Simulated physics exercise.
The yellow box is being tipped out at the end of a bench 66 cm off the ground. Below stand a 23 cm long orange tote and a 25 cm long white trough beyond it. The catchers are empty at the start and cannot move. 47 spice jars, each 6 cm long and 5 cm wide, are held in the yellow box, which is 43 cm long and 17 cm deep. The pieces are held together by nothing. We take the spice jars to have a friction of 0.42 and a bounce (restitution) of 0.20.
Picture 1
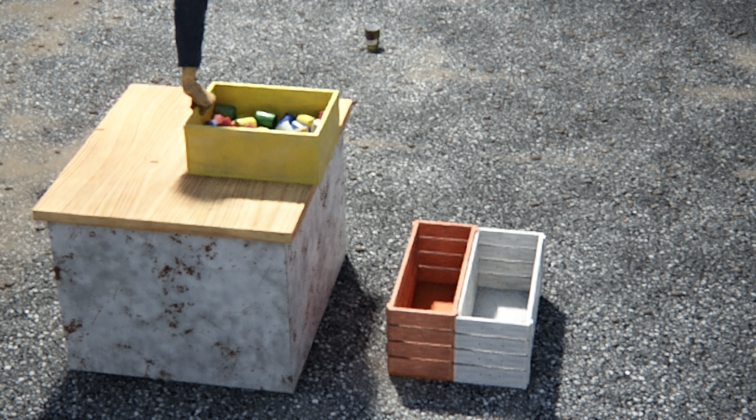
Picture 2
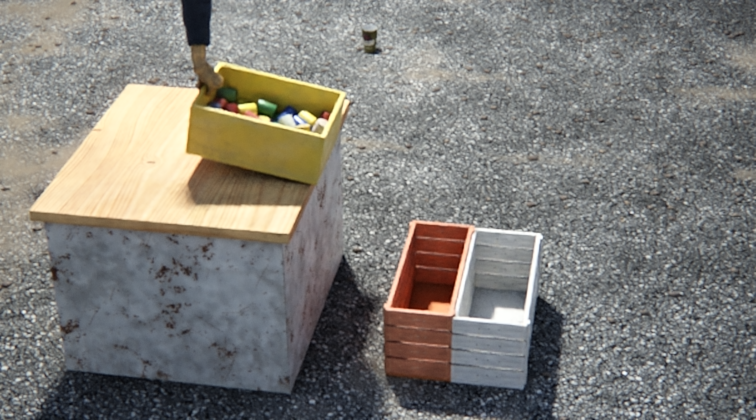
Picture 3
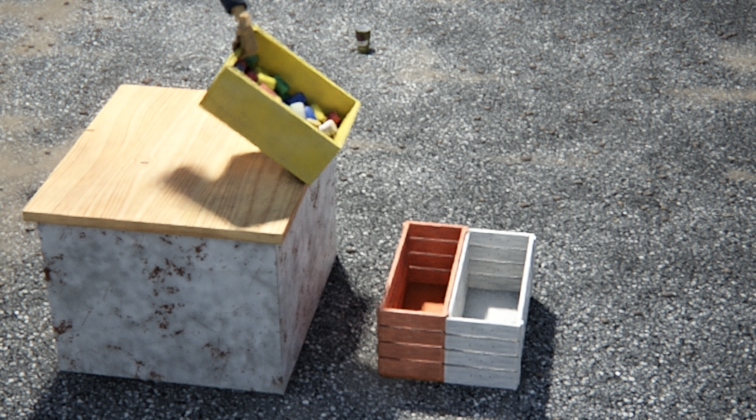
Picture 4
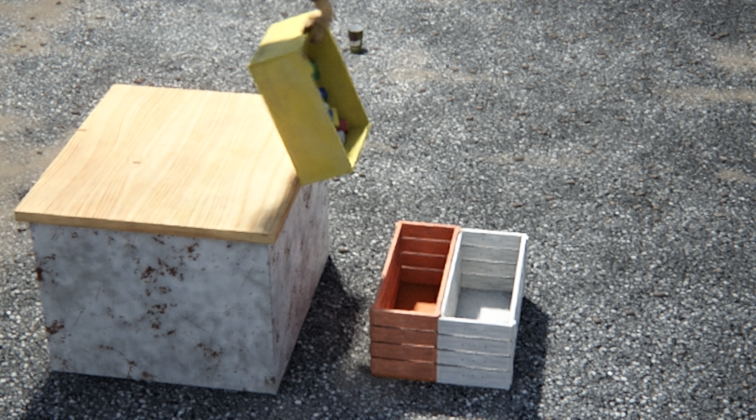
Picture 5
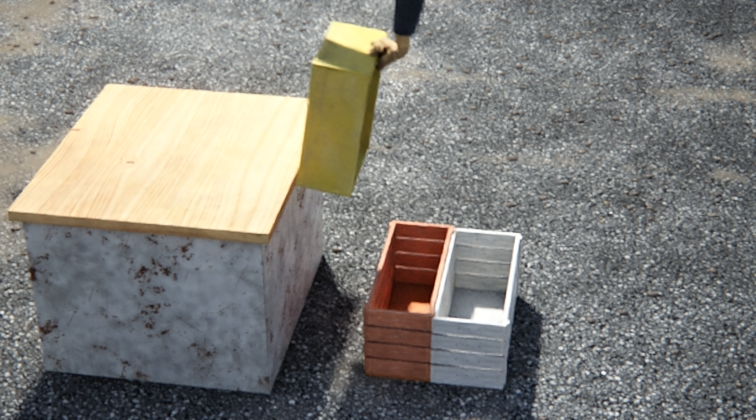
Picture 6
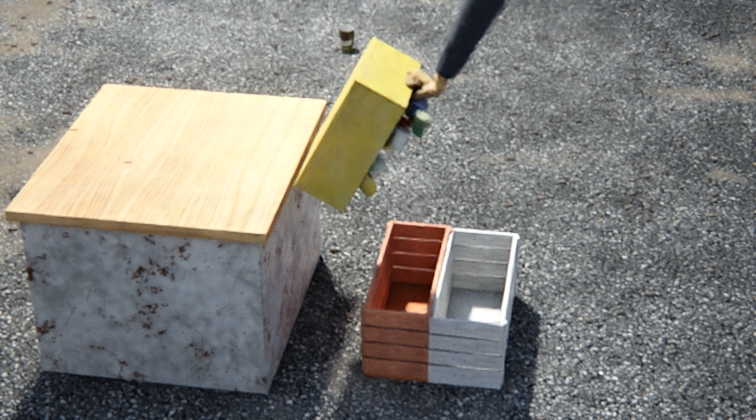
A hand tilting a yellow box of colourful small items over the edge of a wooden-topped block, some beginning to tumble out.
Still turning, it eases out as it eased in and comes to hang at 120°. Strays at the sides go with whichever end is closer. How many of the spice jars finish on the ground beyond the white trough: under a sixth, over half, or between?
On the ground beyond the white trough you'd find between one sixth and one half of them.
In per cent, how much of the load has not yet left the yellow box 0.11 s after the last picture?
About 15 percent.
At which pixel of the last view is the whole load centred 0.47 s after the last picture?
I'd put the middle close to (488, 330) in the last view.
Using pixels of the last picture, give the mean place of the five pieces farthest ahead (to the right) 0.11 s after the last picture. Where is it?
Pixel (497, 188), give or take.
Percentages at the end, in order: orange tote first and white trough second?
Around 40 per cent and 25 per cent, in that order.
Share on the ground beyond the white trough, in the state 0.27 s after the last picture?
15 % by then.
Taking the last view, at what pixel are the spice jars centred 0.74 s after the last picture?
Estimated centre in the last picture: (474, 333).
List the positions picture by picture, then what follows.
In the first picture (each is followed by its nearest rim corner in this view; the camera pans a little), yellow box, (314, 134); orange tote, (451, 314); 0° from level; none out.
Yellow box, (321, 136); 11° from level, in the second picture.
Yellow box, (338, 145); 36° from level, in the third picture.
Yellow box, (352, 168); 68° from level, in the fourth picture.
Yellow box, (352, 193); 98° from level, in the fifth picture.
Yellow box, (345, 208); orange tote, (425, 315); 117° from level; 9 out, the lowest jar at (366, 185), in the sixth picture.
Then, 0.11 s after the last picture, tilt 120°; 7 still in the yellow box and 40 in the air.
Then, 0.27 s after the last picture, tilt 120°; 1 still in the yellow box, 11 in the orange tote, 10 in the white trough, 6 on the ground beyond the white trough and 19 in the air.
Then, 0.47 s after the last picture, tilt 120°; 17 in the orange tote, 11 in the white trough, 16 on the ground beyond the white trough and 3 in the air.
Outcome (0.74 s after the last picture), 18 in the orange tote, 11 in the white trough and 18 on the ground beyond the white trough. Asked share, 18 of 47, 38 per cent.
